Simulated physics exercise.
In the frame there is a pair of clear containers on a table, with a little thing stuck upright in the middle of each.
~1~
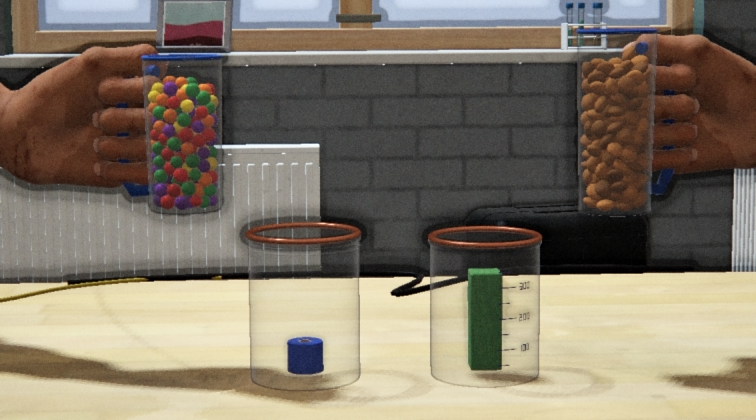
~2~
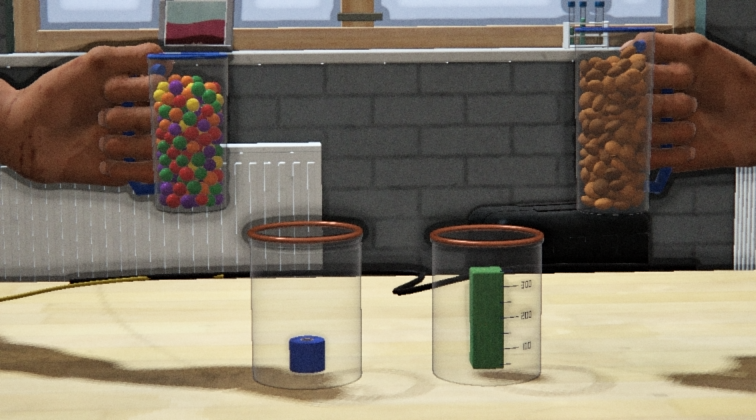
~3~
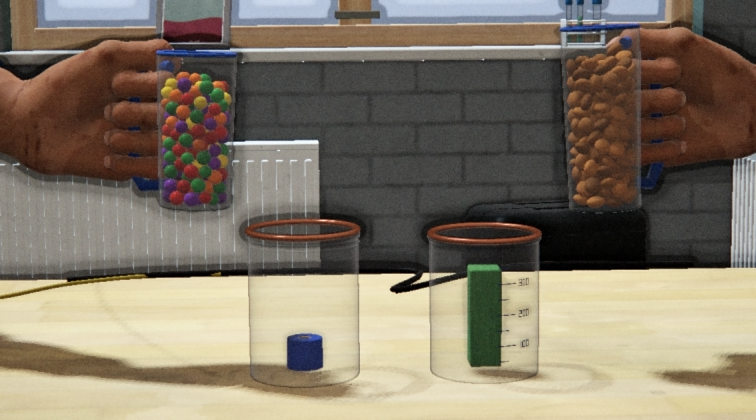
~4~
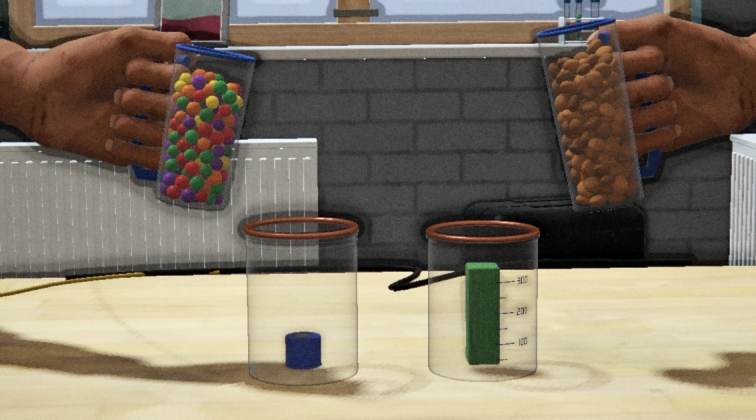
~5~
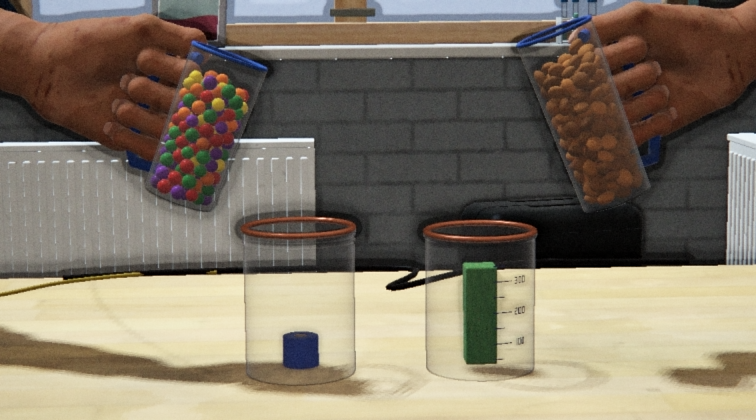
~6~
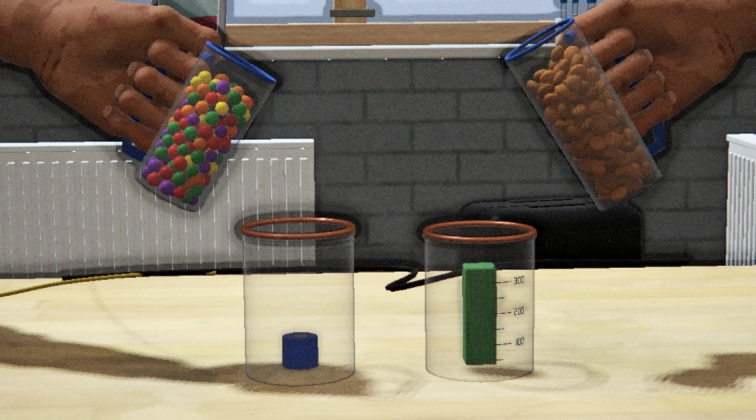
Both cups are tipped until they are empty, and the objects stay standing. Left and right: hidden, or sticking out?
On the left it vanishes from sight, on the right it stays visible.
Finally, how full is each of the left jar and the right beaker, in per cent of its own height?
About 40 per cent on the left and 60 on the right.
Then, 0.49 s after the last picture, left jar empty, all of its cupful still in the cup; right beaker empty, all of its cupful still in the cup.
Then, 1.02 s after the last picture, left jar nearly empty, most of its cupful still in the cup; right beaker nearly empty, nearly all of its cupful still in the cup.
Then, 1.64 s after the last picture, left jar a third full, none of its cupful still in the cup; right beaker half full, none of its cupful still in the cup.
At rest, left jar a third full (surface near (299, 309)), nothing beside it; right beaker half full (surface near (480, 287)), nothing beside it; the left thing is covered; the right thing is still showing.
